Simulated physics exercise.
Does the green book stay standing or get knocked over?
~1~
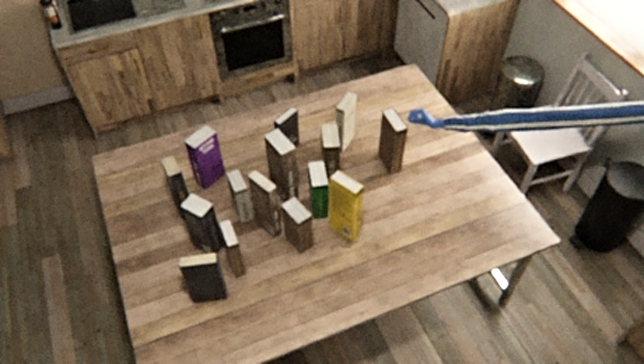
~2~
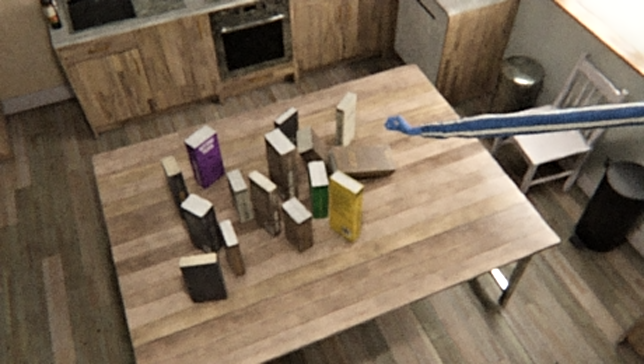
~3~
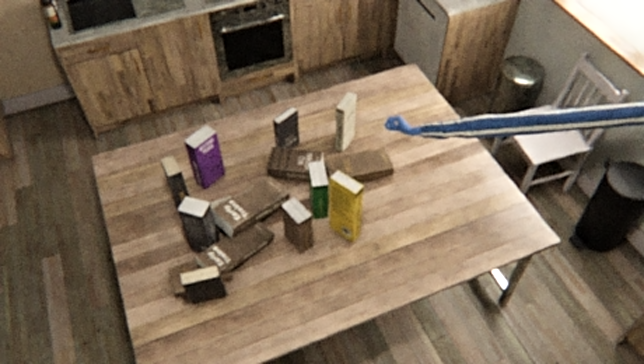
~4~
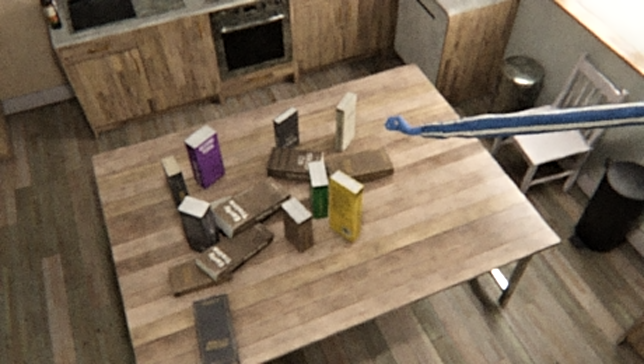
The green book stays standing on the table, even as several books around it fall.
